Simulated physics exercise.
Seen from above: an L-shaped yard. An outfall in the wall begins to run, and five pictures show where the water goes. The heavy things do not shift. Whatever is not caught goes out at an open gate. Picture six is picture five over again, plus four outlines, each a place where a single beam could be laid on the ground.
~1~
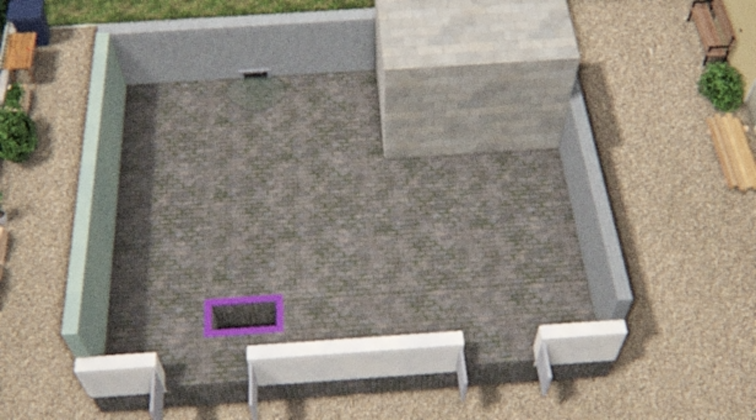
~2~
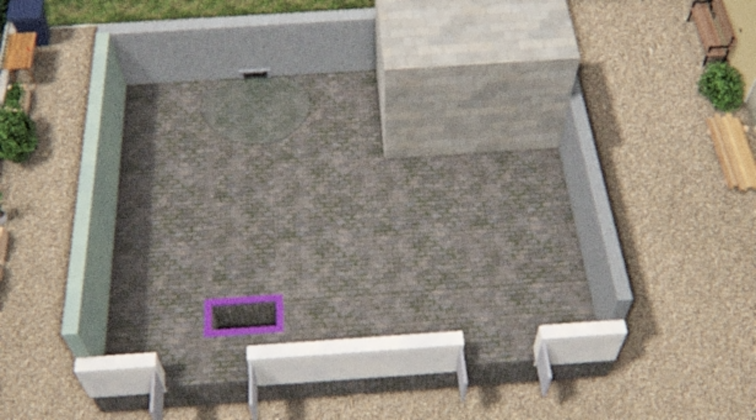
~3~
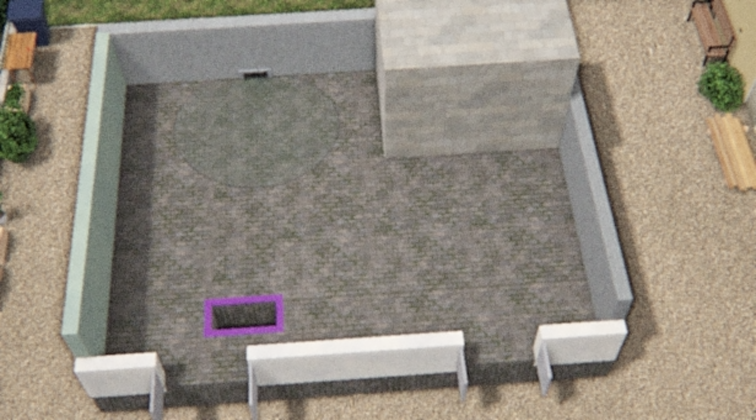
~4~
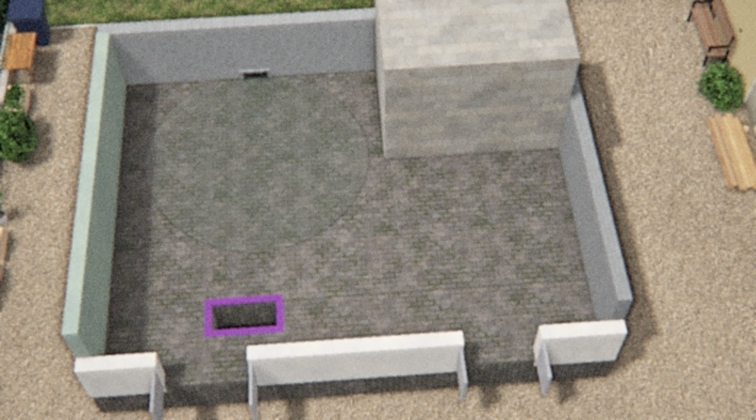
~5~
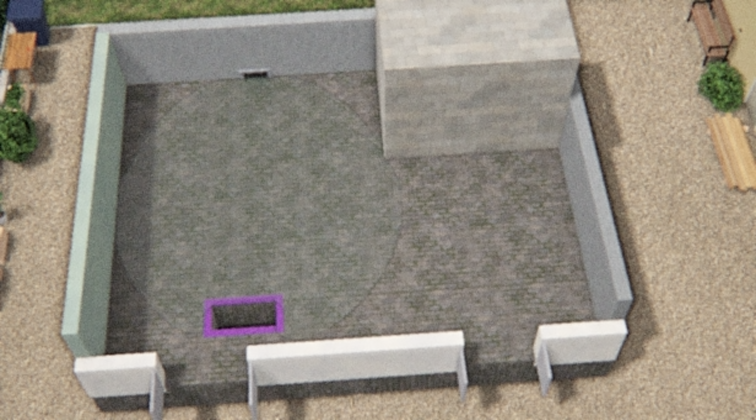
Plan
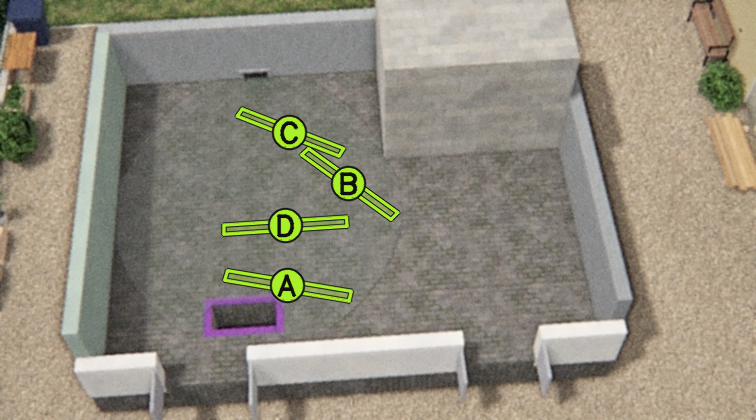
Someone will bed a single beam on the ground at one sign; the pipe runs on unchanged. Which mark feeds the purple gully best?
It is B.
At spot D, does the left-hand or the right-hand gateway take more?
The left gate.
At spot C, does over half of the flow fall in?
No.
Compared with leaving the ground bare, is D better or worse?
Worse.
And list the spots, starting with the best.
Best to worst: B, C, D, A.
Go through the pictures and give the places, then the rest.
In the first picture, outfall at (256, 74); purple gully at (244, 316); open gate at (496, 350); open gate at (209, 371); 2 % of the ground under water, visible out to (244, 105); purple gully still dry.
In the second picture, 6 % of the ground under water, visible out to (280, 136); purple gully still dry.
In the third picture, 14 % of the ground under water, visible out to (222, 182); purple gully still dry.
In the fourth picture, 26 % of the ground under water, visible out to (299, 241); purple gully still dry.
In the fifth picture, 43 % of the ground under water, visible out to (285, 330); purple gully taking water.
In lime, A from (226, 275) to (350, 296); B from (305, 151) to (394, 215); C from (239, 112) to (341, 152); D from (223, 229) to (346, 221).
With A, about 12 % of the stream goes into the purple gully, about 87 % out by the gates.
With B, about 33 % of the stream goes into the purple gully, about 65 % out by the gates.
With C, about 21 % of the stream goes into the purple gully, about 78 % out by the gates.
With D, about 15 % of the stream goes into the purple gully, about 83 % out by the gates.
